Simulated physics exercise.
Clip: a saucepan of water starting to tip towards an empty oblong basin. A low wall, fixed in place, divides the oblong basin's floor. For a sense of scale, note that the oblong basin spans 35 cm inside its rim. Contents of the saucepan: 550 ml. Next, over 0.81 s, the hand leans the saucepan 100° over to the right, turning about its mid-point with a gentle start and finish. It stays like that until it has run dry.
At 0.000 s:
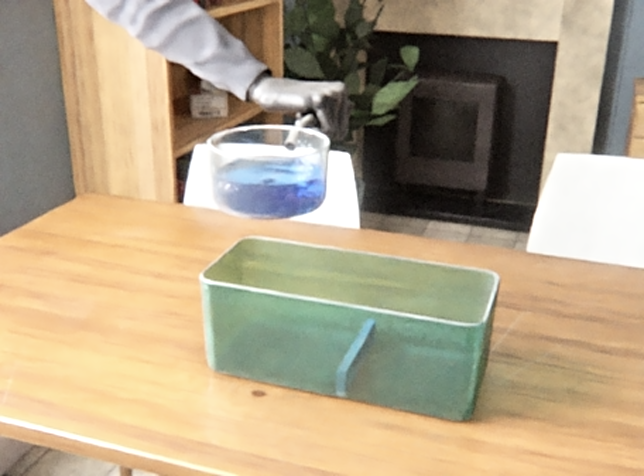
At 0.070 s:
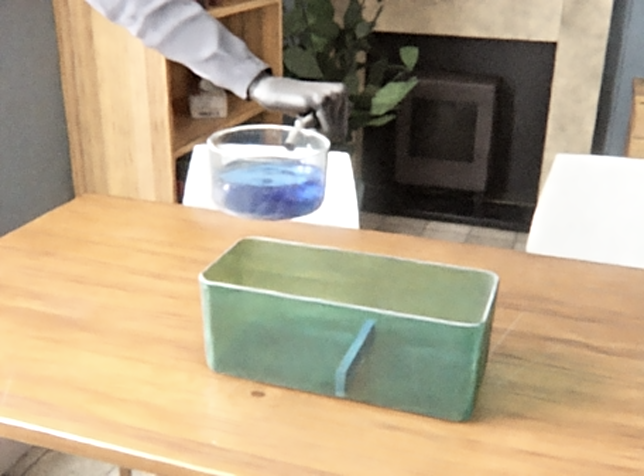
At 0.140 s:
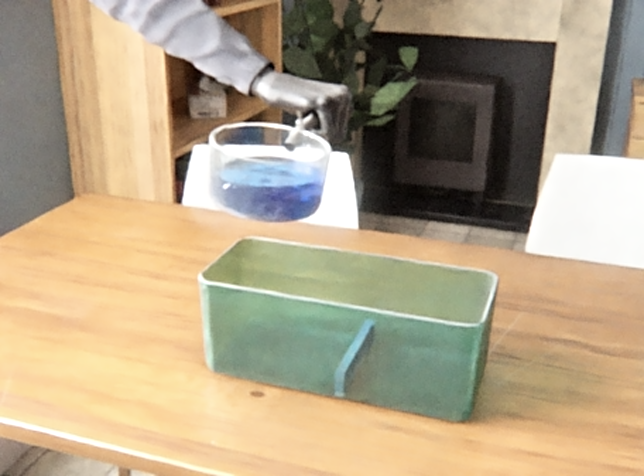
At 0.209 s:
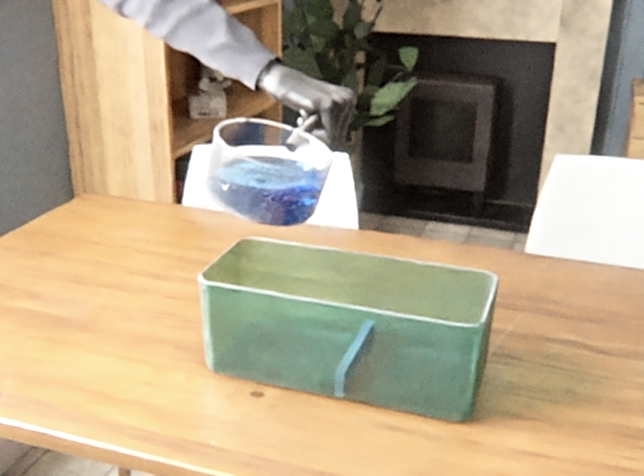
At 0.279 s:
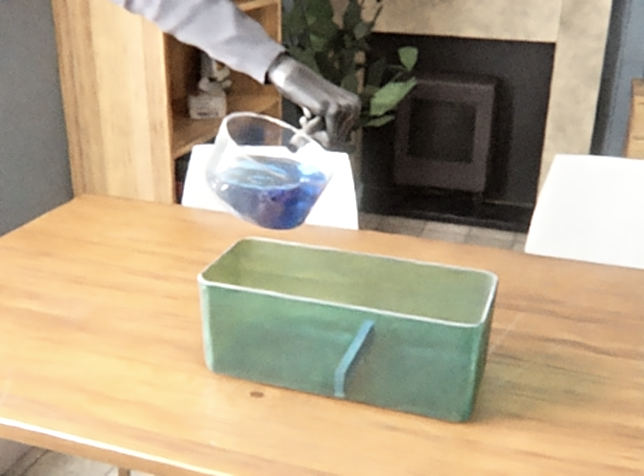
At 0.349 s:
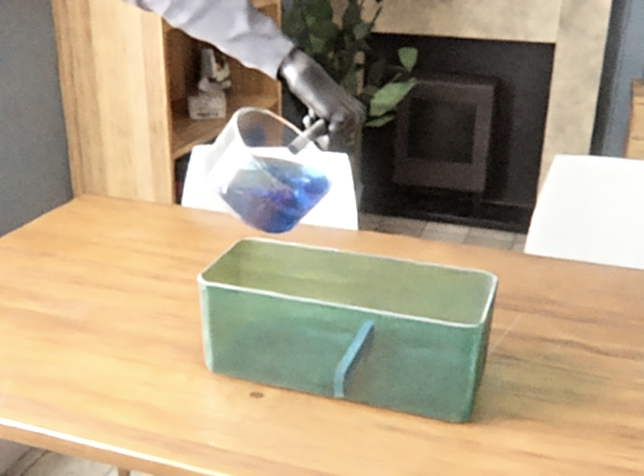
A clear saucepan of blue water tilting steadily to the right in a dark-gloved hand above an empty green oblong basin.
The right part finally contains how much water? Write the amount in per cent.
About 46 in every hundred parts.
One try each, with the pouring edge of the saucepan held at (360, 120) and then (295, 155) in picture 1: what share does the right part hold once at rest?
Roughly 90 per cent the first time and 5 per cent the second.
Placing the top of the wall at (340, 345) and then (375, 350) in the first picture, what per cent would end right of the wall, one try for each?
Try 1: 75 %; try 2: 20 %.
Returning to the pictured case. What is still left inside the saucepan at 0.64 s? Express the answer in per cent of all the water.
About 38 per cent.
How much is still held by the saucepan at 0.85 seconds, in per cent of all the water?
Roughly 12 per cent.
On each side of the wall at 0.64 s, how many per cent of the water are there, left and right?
I'd say some 10 in a hundred on the left and 20 on the right.
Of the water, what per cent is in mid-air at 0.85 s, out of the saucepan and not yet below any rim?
About 8 per cent.
Then, 0.64 s in, the tilt is 89° and 38 per cent is still to pour, 11 is left of the wall and 21 right of it.
Then, 0.85 s in, the tilt is 100° and 11 per cent is still to pour, 35 is left of the wall and 46 right of it.
Then, 1.07 s in, the tilt is 100° and 2 per cent is still to pour, 50 is left of the wall and 46 right of it.
Then, 1.31 s in, the tilt is 100° and 0 per cent is still to pour, 53 is left of the wall and 46 right of it.
Finally, 53 per cent lies left of the wall, 46 right of it and 1 outside.
